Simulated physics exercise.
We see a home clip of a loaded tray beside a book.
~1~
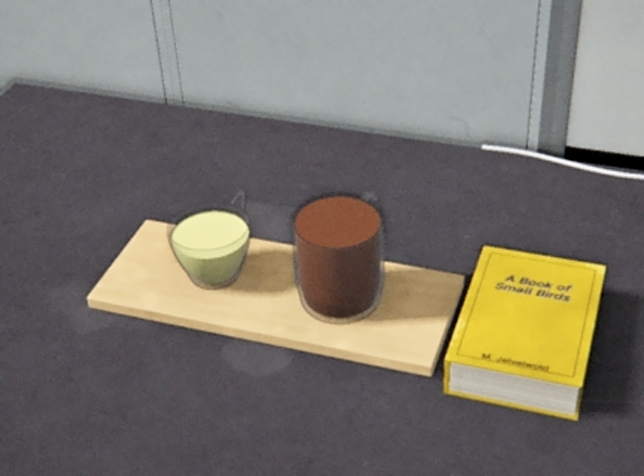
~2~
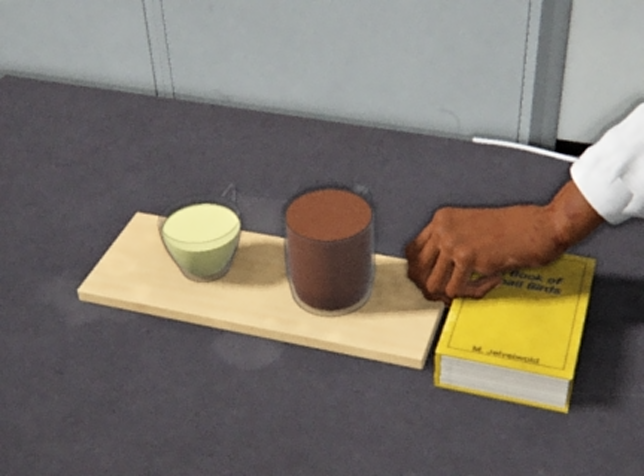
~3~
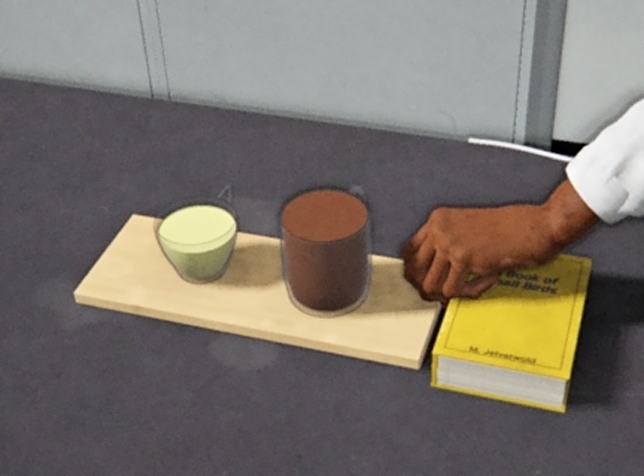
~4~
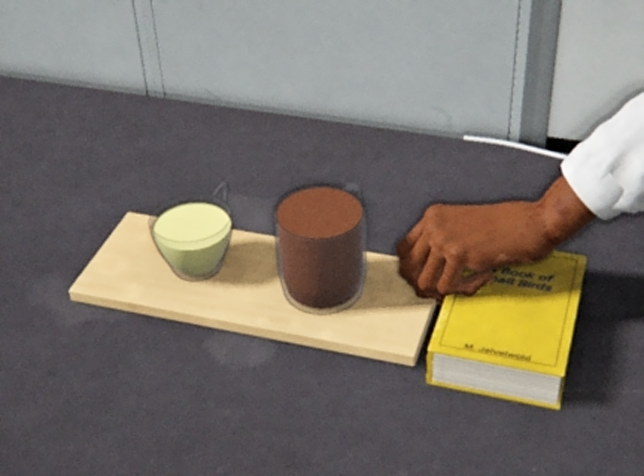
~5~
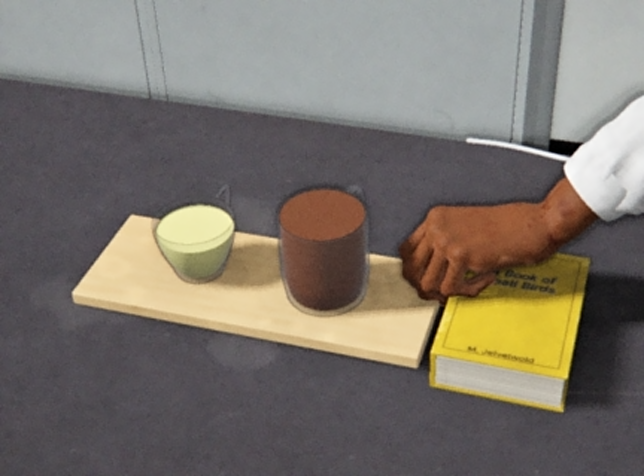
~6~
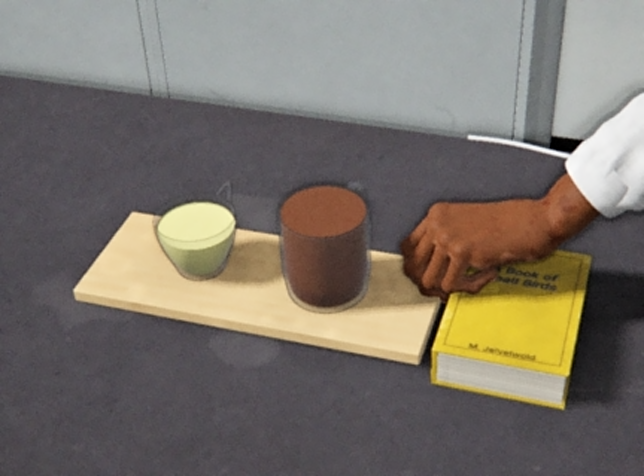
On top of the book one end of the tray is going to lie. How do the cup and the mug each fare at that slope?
Cup: I expect no loss from it; mug: I expect some loss from it.
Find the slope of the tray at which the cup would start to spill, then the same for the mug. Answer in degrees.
Slope values: Around 20 degrees and around 4 degrees.
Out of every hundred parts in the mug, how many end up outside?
Something like 4 in a hundred.
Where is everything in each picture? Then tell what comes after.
The tray lies flat; cup (211, 248) about three quarters full; mug (339, 258) full to the brim; book (511, 390), in the first picture.
A hand takes the end of the tray; cup about three quarters full, surface at (201, 228); mug full to the brim, surface at (329, 215), in the second picture.
The end is rising; cup (199, 242) about three quarters full; mug (327, 252) full to the brim, in the third picture.
The end has come up a little; cup about three quarters full, surface at (192, 227); mug full to the brim, surface at (319, 213); book (493, 380), in the fourth picture.
Slope near 0°; cup (197, 242) about three quarters full; mug (324, 251) full to the brim, in the fifth picture.
The tray slopes by about 0°; cup about three quarters full, surface at (196, 227); mug full to the brim, surface at (323, 212); book (498, 380), in the sixth picture.
Shortly, the tray slopes by about 4°; cup, none is lost; mug, it has lost some.
Then, the tray slopes by about 9°; cup, none is lost; mug, it has lost some.
At the finish, the tray slopes by about 8°, resting on the book; cup, none is lost; mug, it has lost some.
